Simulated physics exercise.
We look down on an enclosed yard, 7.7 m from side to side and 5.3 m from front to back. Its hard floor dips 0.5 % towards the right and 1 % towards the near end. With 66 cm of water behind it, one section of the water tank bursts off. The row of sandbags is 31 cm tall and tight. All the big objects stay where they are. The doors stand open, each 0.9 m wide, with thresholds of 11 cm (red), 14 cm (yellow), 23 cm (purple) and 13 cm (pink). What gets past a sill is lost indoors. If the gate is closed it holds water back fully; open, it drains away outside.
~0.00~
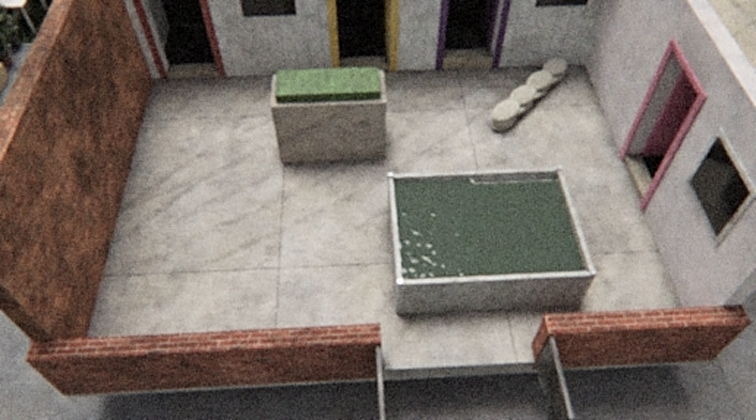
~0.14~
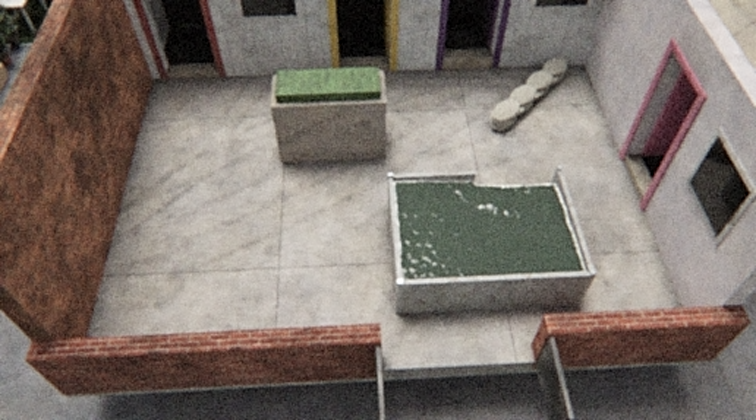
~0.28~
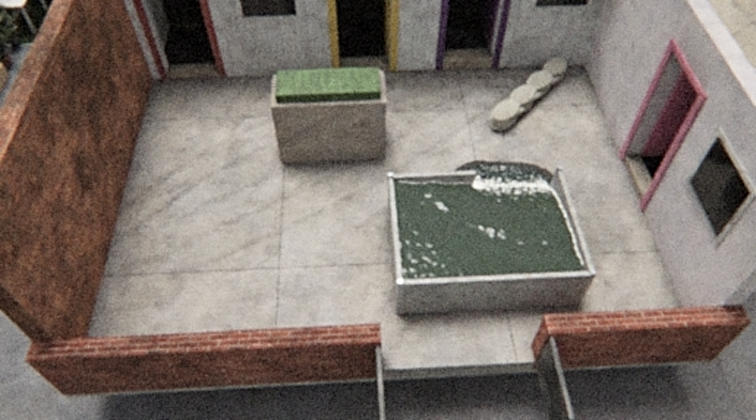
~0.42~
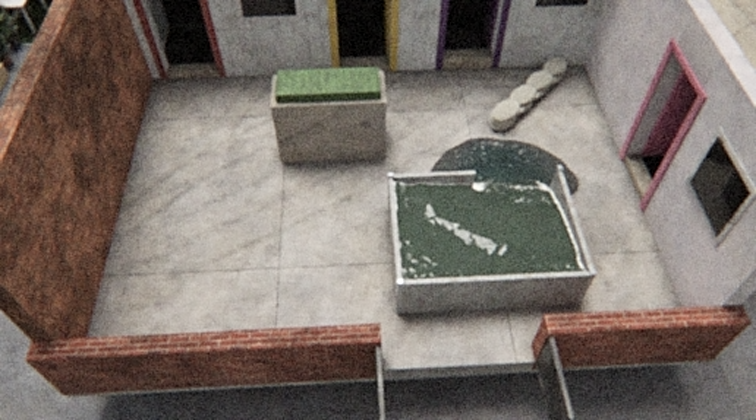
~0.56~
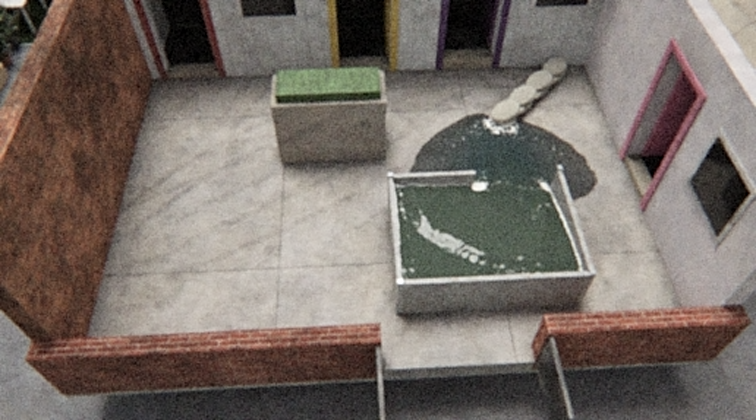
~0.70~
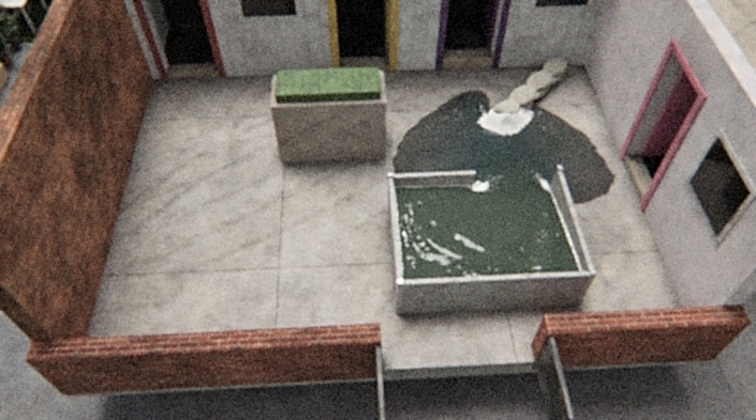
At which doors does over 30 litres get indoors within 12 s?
Within that time: At the red door it stays under the limit; at the yellow door it stays under the limit; at the purple door it stays under the limit; at the pink door it stays under the limit.
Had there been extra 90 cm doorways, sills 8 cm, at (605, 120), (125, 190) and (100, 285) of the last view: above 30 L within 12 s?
In turn: Past it, not over, below.
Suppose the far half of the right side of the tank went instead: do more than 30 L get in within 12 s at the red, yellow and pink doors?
Against that limit: Red not over, yellow below, pink over.
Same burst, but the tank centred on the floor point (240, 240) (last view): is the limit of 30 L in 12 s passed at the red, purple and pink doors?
Then: Red past it, purple not over, pink below.
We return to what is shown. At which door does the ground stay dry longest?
It is the red one.
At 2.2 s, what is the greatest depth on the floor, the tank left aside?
Roughly 57 cm.
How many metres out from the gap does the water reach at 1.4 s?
Roughly 3.6 m.
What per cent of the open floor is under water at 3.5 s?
About 45 per cent.
After 1.4 s water covers 25 % of the floor and is deepest (36 cm) near (522, 197); red door not reached, yellow door not reached, purple door 13 cm at the sill, 0 L in, pink door 2 cm at the sill, 0 L in.
After 2.2 s water covers 30 % of the floor and is deepest (57 cm) near (559, 69); red door not reached, yellow door 18 cm at the sill, 1 L in, purple door 17 cm at the sill, 0 L in, pink door 5 cm at the sill, 0 L in.
After 3.5 s water covers 45 % of the floor and is deepest (32 cm) near (524, 121); red door 3 cm at the sill, 0 L in, yellow door 14 cm at the sill, 7 L in, purple door 13 cm at the sill, 0 L in, pink door 12 cm at the sill, 0 L in.
After 7.0 s water covers 75 % of the floor and is deepest (16 cm) near (656, 337); red door 11 cm at the sill, 0 L in, yellow door 10 cm at the sill, 8 L in, purple door 4 cm at the sill, 0 L in, pink door 12 cm at the sill, 13 L in.
After 12.0 s water covers 95 % of the floor and is deepest (12 cm) near (670, 336); red door 4 cm at the sill, 0 L in, yellow door 5 cm at the sill, 8 L in, purple door 4 cm at the sill, 0 L in, pink door 9 cm at the sill, 14 L in.
